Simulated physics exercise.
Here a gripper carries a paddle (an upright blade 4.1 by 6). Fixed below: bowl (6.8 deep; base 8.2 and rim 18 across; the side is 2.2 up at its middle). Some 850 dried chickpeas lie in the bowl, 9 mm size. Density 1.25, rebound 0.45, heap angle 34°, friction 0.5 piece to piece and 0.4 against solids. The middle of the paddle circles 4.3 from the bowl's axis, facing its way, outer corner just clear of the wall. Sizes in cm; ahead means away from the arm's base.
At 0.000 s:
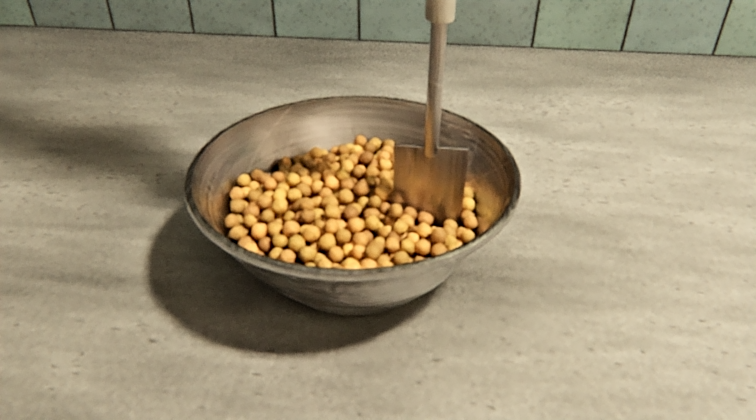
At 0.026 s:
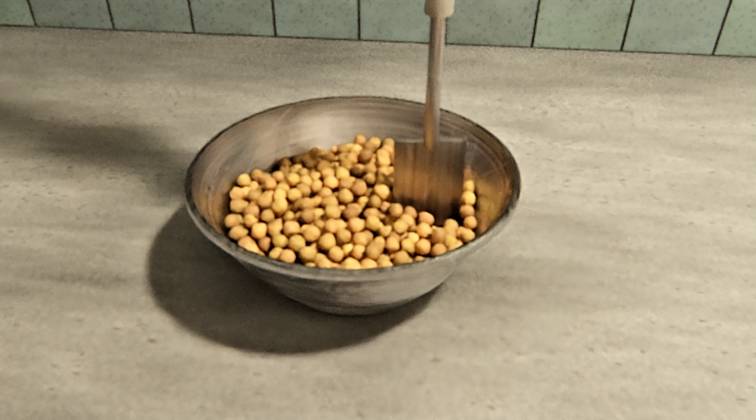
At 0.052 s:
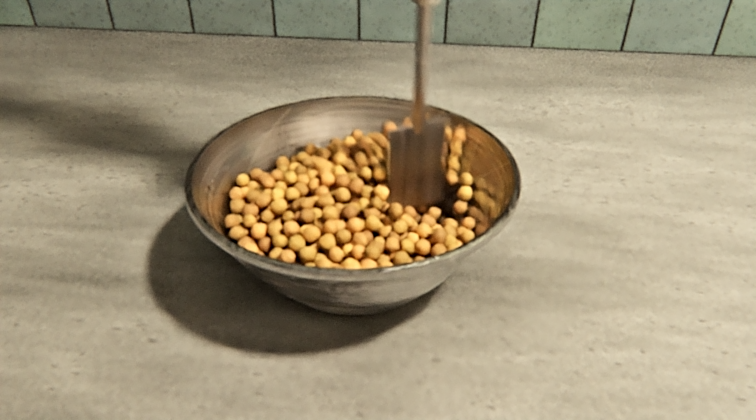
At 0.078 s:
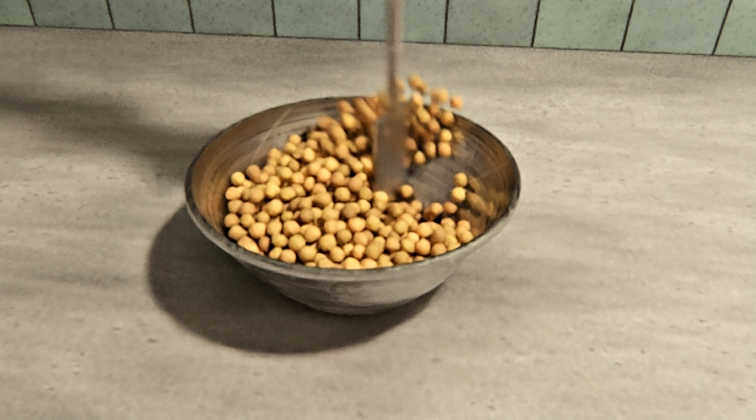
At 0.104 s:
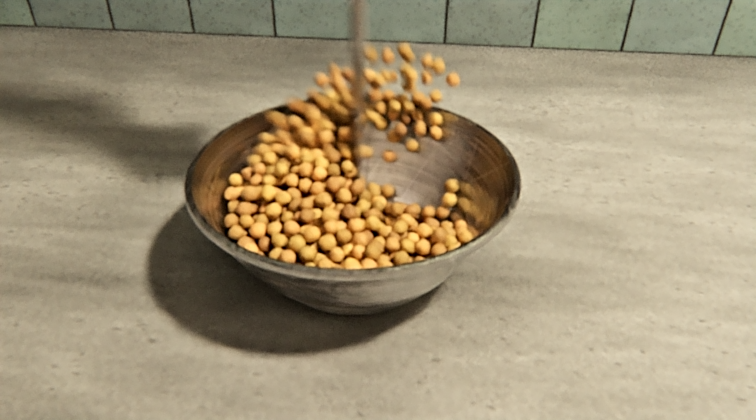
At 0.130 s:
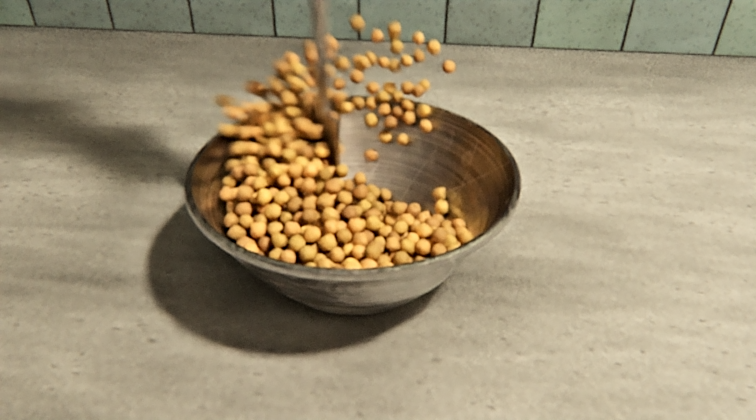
A wide, grey-brown bowl filled with tan, round chickpeas sits on a pale grey counter before green wall tiles, seen from above at an angle by a still camera. An upright metal-looking paddle on a thin shaft stands in the right side of the chickpeas. The paddle sweeps along the far side toward the left, turning edge-on, pushing chickpeas into a mound and flinging some above the rim.
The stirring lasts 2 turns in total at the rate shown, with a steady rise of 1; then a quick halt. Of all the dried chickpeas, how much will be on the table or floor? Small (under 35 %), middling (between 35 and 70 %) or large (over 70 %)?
Answer: Middling; between 35 and 70 % of the dried chickpeas finish on the table or floor.
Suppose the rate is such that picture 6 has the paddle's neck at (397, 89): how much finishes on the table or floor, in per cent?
About 20 per cent.
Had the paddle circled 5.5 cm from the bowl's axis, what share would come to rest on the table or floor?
Then about 10 per cent.
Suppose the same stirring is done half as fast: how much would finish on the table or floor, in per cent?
Then about 20 per cent.
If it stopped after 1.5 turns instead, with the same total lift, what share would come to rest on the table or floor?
In that case some 40 per cent.
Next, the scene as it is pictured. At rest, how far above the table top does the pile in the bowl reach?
About 5.5 cm.
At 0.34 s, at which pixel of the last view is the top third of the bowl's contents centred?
At about (451, 189).
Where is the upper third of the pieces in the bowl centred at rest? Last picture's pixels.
Around (368, 214).
By 0.34 s, 353° round, highest piece 12 above the table; 580 in the bowl, 103 on the table or floor, 167 in flight or on the tool.
By 0.54 s, 223° round, highest piece 10 above the table; 480 in the bowl, 325 on the table or floor, 45 in flight or on the tool.
By 0.85 s, 0° round, highest piece 6 above the table; 459 in the bowl, 391 on the table or floor.
By 1.55 s, 0° round, highest piece 5 above the table; 459 in the bowl, 391 on the table or floor.
Final count, 459 in the bowl, 391 on the table or floor. That is 46 % on the table or floor.
